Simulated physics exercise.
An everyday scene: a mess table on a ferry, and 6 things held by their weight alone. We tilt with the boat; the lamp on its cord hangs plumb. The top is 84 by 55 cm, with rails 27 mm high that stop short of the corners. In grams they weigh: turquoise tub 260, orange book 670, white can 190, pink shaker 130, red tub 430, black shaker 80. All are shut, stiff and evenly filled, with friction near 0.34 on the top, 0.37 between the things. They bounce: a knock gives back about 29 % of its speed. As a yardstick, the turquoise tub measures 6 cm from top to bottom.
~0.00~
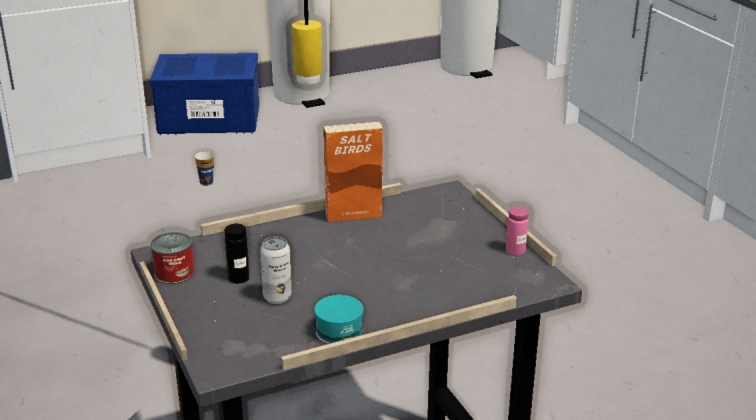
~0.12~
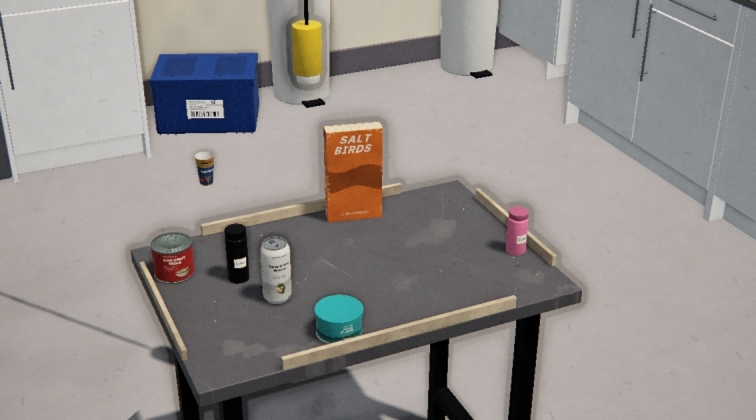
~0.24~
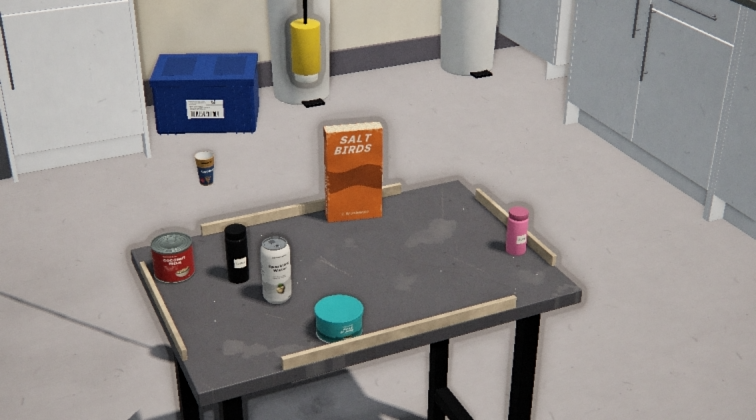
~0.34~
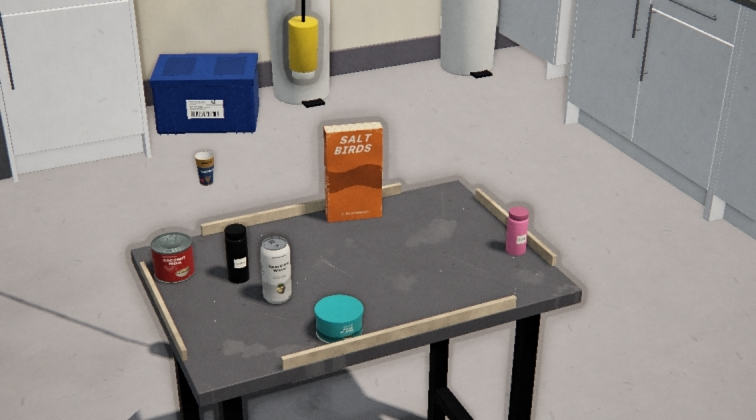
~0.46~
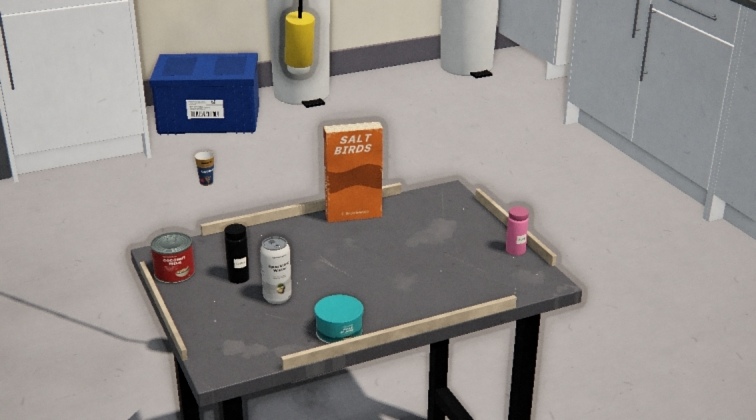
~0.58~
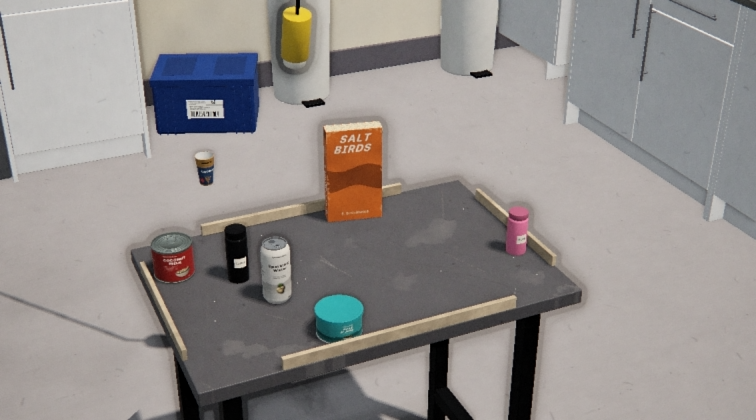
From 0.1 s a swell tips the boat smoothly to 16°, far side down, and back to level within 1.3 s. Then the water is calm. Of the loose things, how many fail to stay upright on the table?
Tipped or gone: One.
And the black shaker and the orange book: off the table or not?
The black shaker is still on the table; the orange book ends off the table.
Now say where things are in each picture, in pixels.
The first frame shows boat level; turquoise tub (339, 320); orange book (353, 173).
The second frame shows boat level; red tub (173, 258); black shaker (237, 254).
The third frame shows boat heeled 2°, far side down; white can (276, 271); pink shaker (517, 231).
The fourth frame shows boat heeled 5°, far side down; red tub (173, 258); black shaker (237, 254).
The fifth frame shows boat heeled 9°, far side down; white can (276, 271); pink shaker (517, 231).
The sixth frame shows boat heeled 13°, far side down; turquoise tub (339, 320); orange book (353, 172).
After 1.08 s, boat heeled 8°, far side down; orange book now off the table.
After 1.48 s, boat level.
By the end (1.9 s), off the table, orange book; the other 5 in place, give or take 5 cm. Seen from the same camera at the end, turquoise tub near (339, 320).
